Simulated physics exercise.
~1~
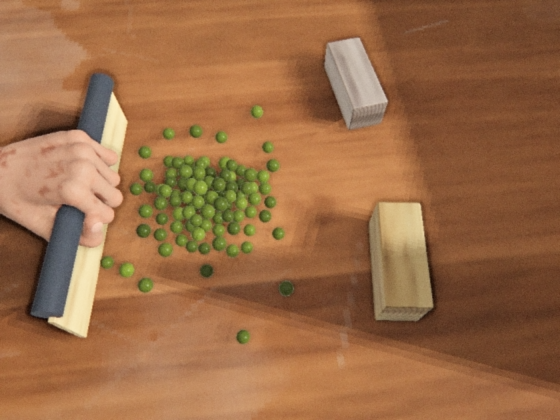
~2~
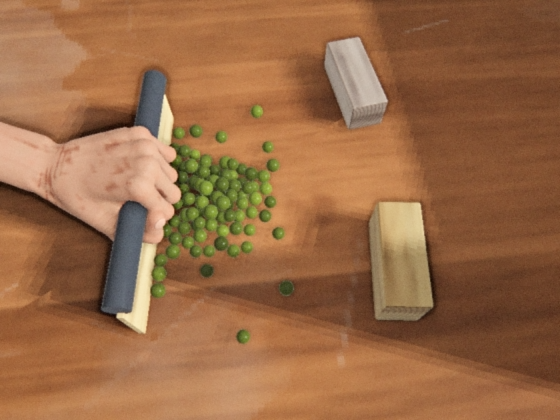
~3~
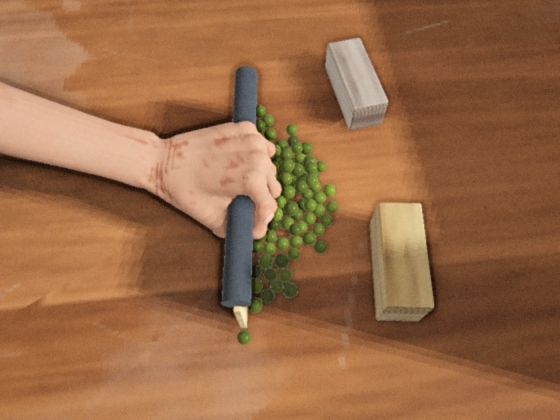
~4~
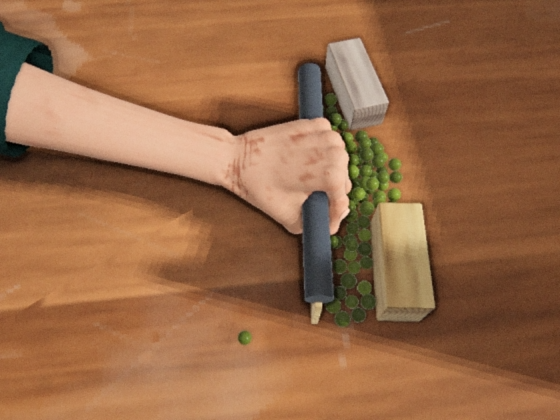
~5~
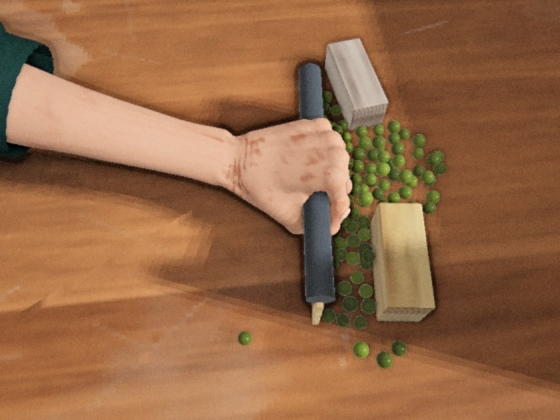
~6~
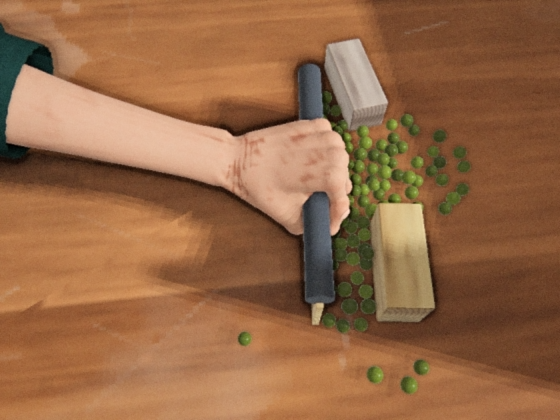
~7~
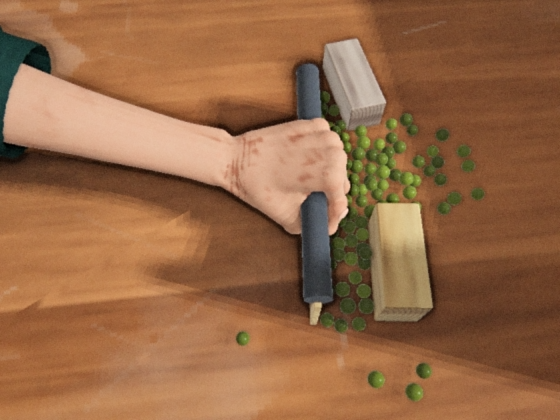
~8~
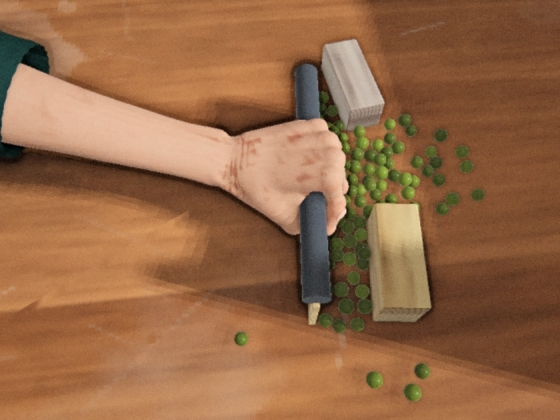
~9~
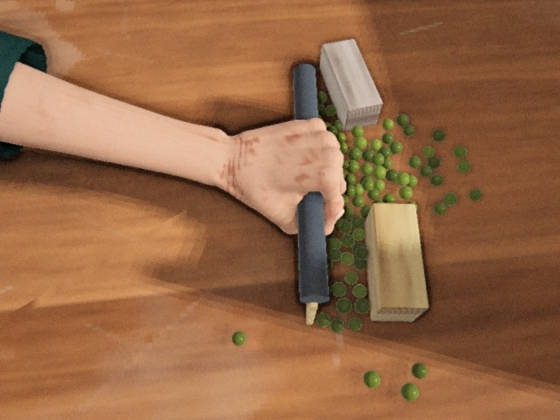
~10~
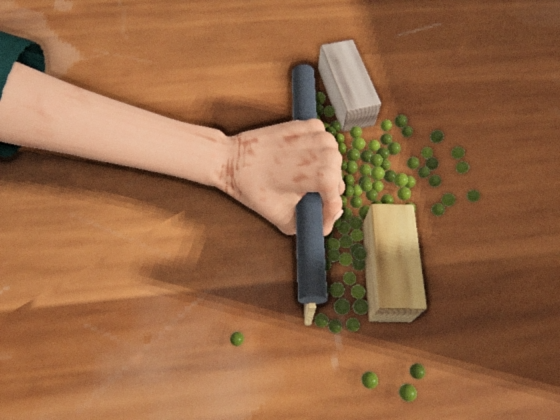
A hand pushing green olives rightward with a scraper against two blocks, some spilling through the gap while many stay held up.
